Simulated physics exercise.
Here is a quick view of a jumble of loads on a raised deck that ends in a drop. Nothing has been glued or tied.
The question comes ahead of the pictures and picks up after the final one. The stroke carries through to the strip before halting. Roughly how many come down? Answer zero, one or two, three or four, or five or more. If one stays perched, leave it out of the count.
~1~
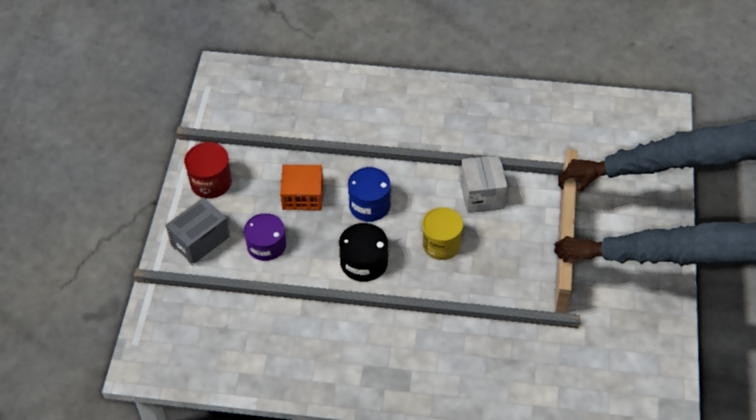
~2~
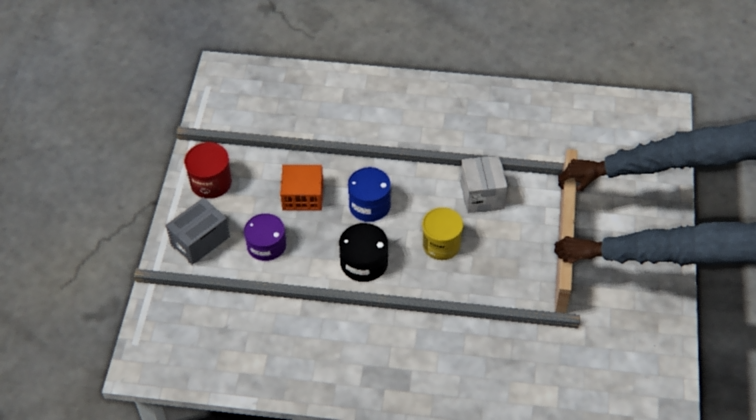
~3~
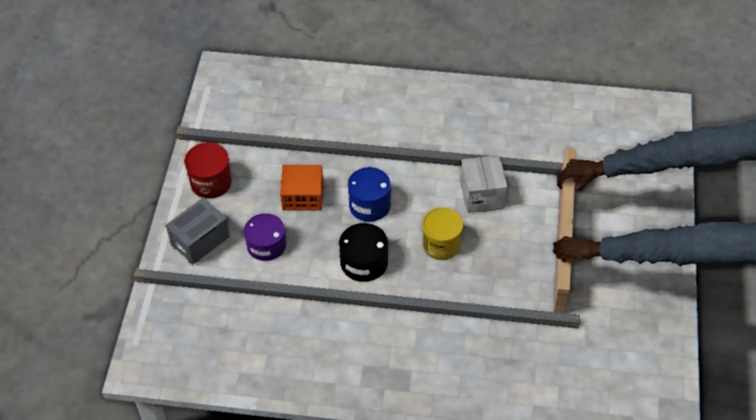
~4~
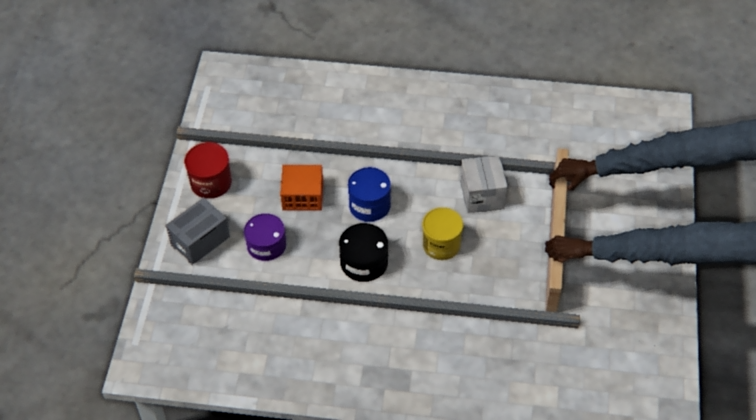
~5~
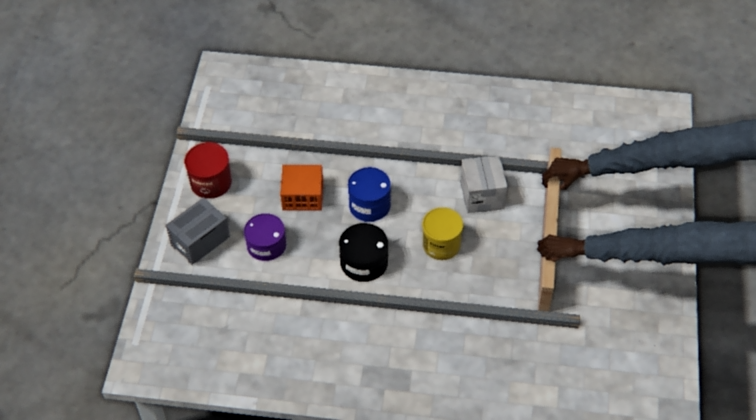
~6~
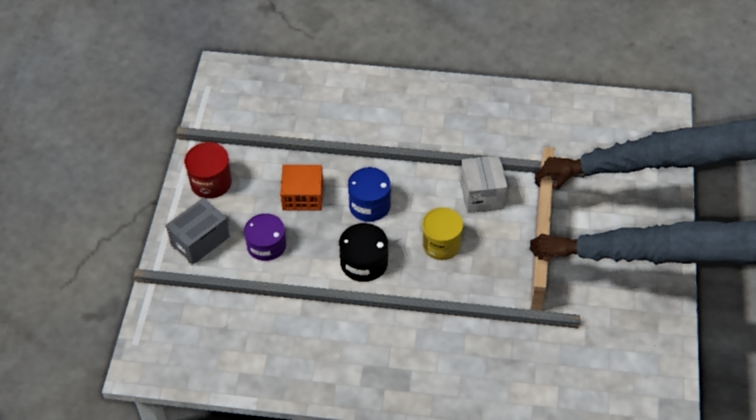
Five or more.
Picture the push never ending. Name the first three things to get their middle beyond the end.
Red pail, grey tote, orange crate.
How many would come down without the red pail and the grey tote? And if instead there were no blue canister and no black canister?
That gives 6 for the first pair taken away and 6 for the second.
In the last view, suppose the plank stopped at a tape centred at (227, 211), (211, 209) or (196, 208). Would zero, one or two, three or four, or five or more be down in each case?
In the order of the places given: One to two; three or four; 3 or 4.
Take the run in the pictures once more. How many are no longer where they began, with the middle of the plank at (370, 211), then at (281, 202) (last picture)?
The counts are 5 and 8.
A little later, none off yet; red pail at rest near (209, 171); grey tote at rest near (198, 232); purple canister at rest near (265, 237).
When it is over, the number that fall off is five or more; down, white parcel, yellow pail, black canister, blue canister, orange crate, purple canister, grey tote and red pail.
